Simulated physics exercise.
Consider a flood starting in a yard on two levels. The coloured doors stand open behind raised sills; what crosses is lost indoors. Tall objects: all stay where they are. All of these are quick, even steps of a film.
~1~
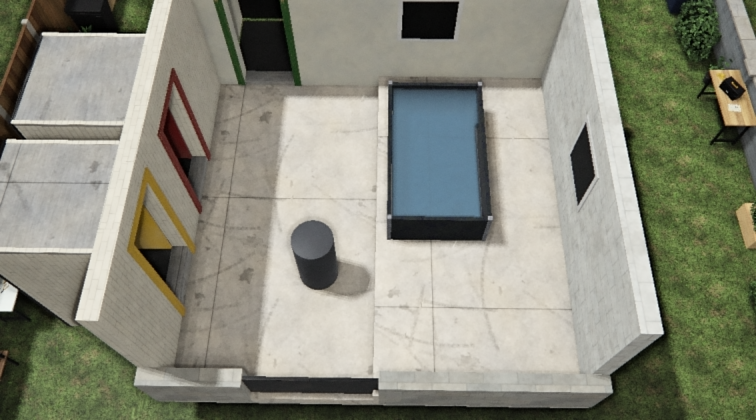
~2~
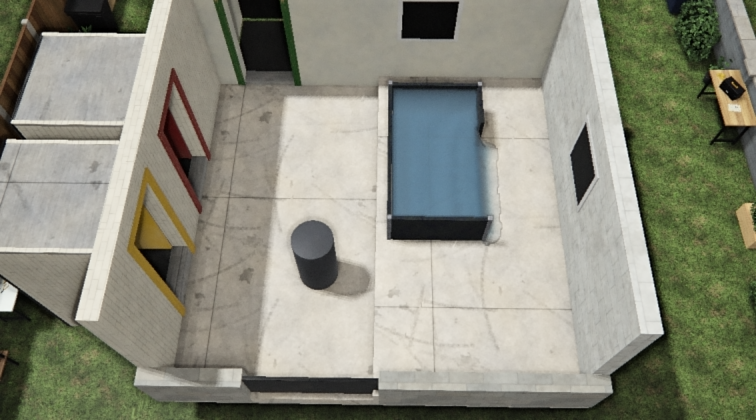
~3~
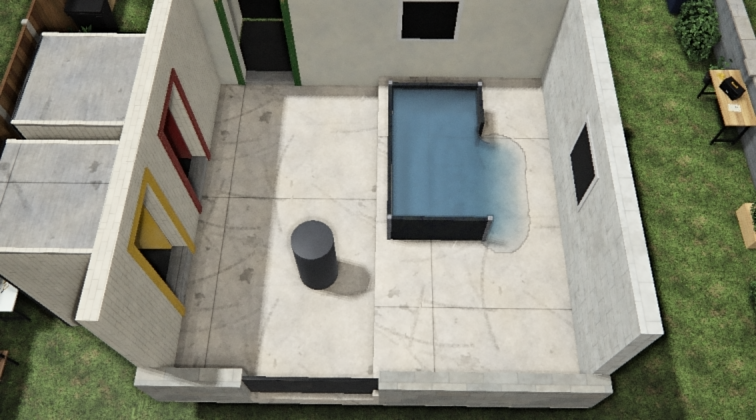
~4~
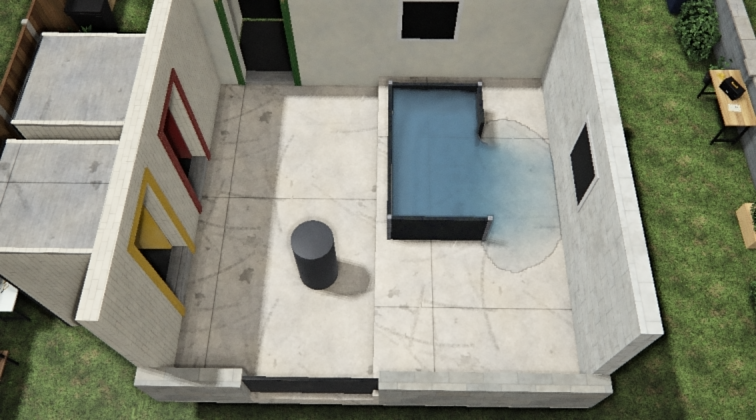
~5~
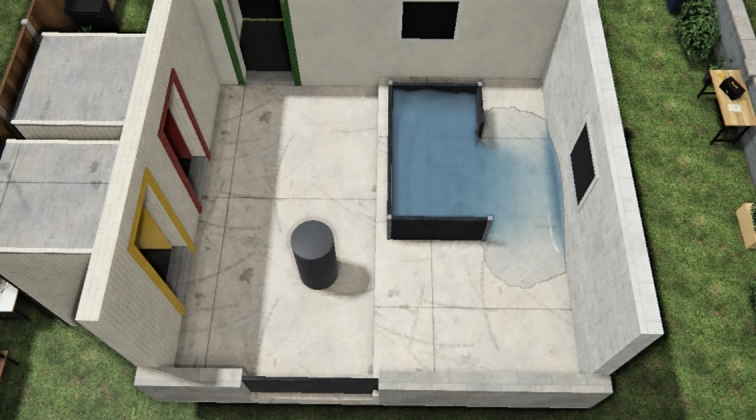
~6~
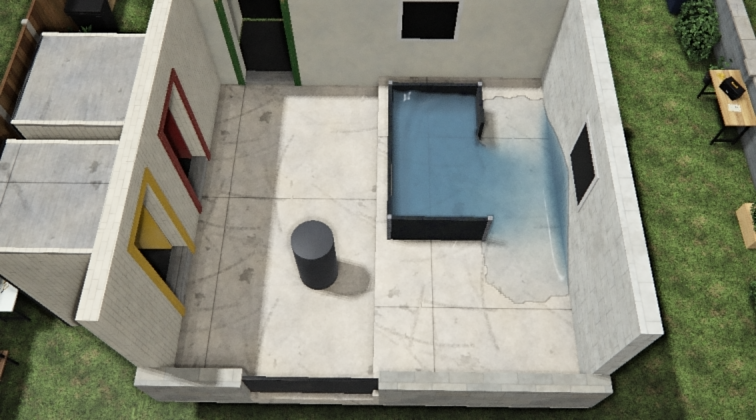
Blue water bursts through a gap in the right side of a dark-rimmed rectangular tank, inside a pale walled yard seen from high above by a still camera. A dark cylinder stands left of the tank, with yellow and red doorways along the left wall and a green one at the back. The water fans rightward across the concrete, reaches the right wall and spreads along its foot.
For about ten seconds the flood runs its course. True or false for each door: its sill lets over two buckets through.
The yellow door false; the green door false; the red door false.
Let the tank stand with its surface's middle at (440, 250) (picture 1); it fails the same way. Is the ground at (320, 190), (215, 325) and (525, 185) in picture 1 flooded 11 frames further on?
Result: Spared; spared; inundated.
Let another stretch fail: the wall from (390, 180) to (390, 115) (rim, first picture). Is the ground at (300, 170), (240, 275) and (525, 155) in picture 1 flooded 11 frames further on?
Listed order gives sopping; sopping; left alone.
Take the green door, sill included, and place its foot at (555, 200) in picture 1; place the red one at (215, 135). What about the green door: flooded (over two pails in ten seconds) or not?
Lab note: Green door exceeds it.
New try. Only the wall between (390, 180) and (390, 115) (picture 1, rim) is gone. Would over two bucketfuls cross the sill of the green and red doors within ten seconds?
Then the green one overshoots, and the red one overshoots.
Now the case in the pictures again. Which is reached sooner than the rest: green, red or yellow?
It would be the green one.
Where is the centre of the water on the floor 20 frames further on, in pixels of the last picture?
It is around (458, 208).
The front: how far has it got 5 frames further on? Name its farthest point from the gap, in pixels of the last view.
My best guess is about (570, 381).
A moment on, water covers 15 % of the floor; the yellow door not reached, the green door not reached, the red door not reached.
Next, water covers 30 % of the floor; the yellow door not reached, the green door not reached, the red door not reached.
Then, water covers 60 % of the floor; the yellow door not reached, the green door wet at the sill, nothing in, the red door not reached.
Later, water covers 90 % of the floor; the yellow door wet at the sill, nothing in, the green door wet at the sill, nothing in, the red door wet at the sill, nothing in.
In the end, water covers 95 % of the floor; the yellow door wet at the sill, nothing in, the green door under two buckets in, the red door wet at the sill, nothing in.
